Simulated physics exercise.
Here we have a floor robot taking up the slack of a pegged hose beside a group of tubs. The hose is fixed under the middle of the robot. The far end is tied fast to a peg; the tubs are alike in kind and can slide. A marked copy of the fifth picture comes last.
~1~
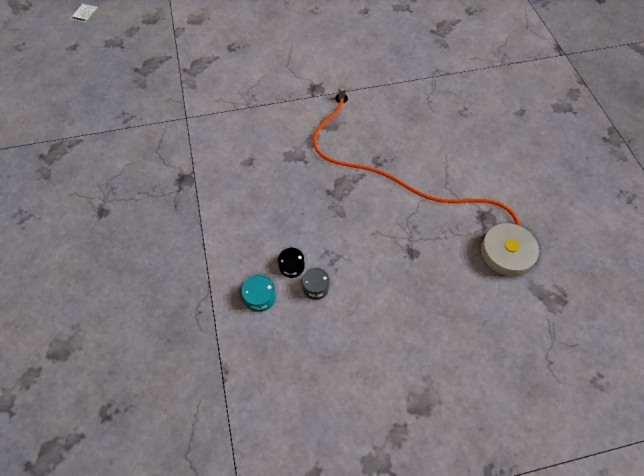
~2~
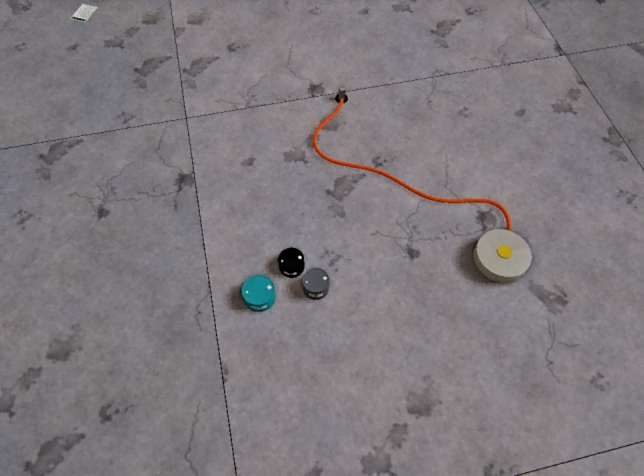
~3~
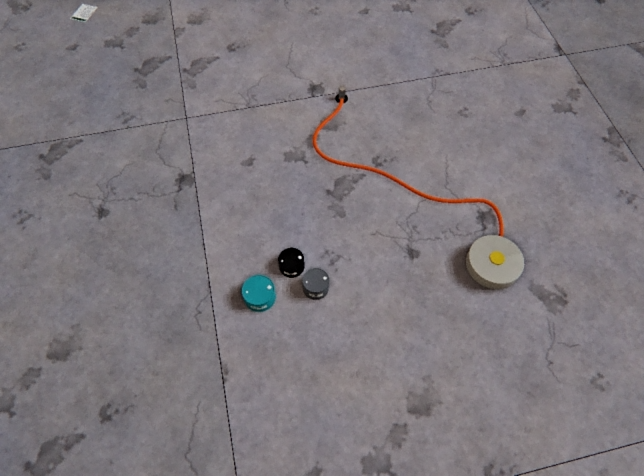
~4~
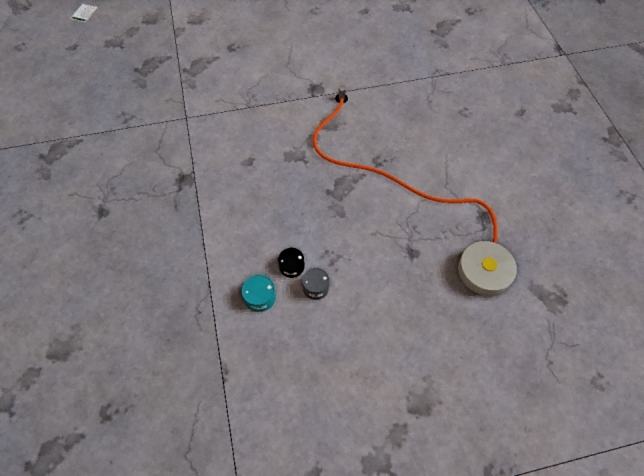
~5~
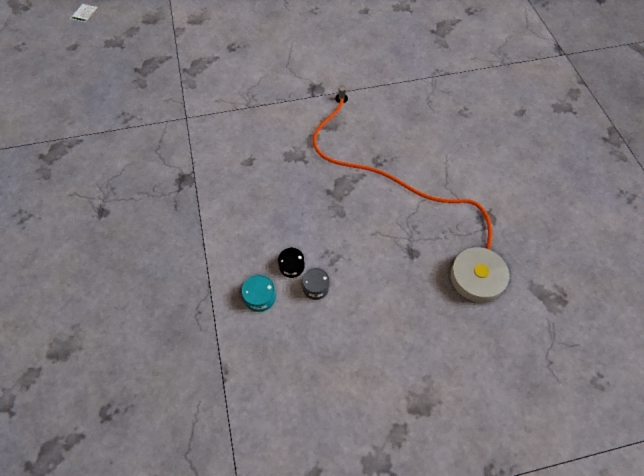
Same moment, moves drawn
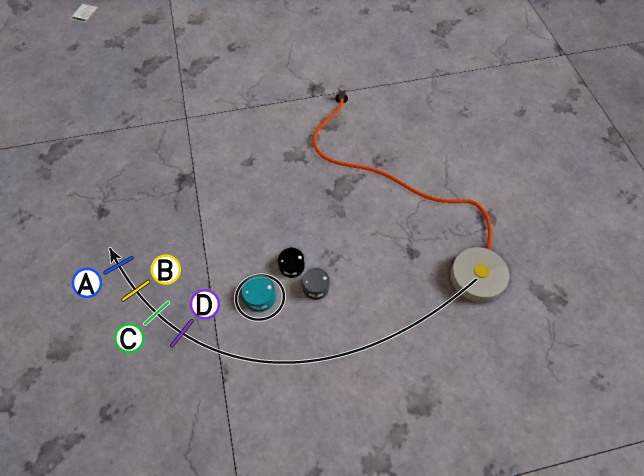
We see a round, pale floor robot with a yellow center, joined by an orange hose to a dark peg, slide slowly down and to the left, while the turquoise, black and grey tubs stay still.
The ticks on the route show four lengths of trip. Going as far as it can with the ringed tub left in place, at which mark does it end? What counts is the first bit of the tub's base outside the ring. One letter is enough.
Up to mark D.
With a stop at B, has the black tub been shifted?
Yes.
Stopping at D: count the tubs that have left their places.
Two.
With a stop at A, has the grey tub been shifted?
Yes.
On the marked copy, A at (119, 265); B at (136, 291); C at (157, 313); D at (182, 333); the ring at (260, 297); the route from (476, 279) via (270, 362) to (110, 249).
With D. Early on, robot (390, 334); turquoise tub (259, 294).
Further on, robot (274, 359); turquoise tub (259, 294).
At the end, robot (180, 330); turquoise tub (259, 294); black tub (284, 254); grey tub (288, 276); the turquoise tub is still in its ring.
As for the rest, A drags the ringed tub to (215, 252); B drags the ringed tub to (227, 267); C drags the ringed tub to (240, 280).
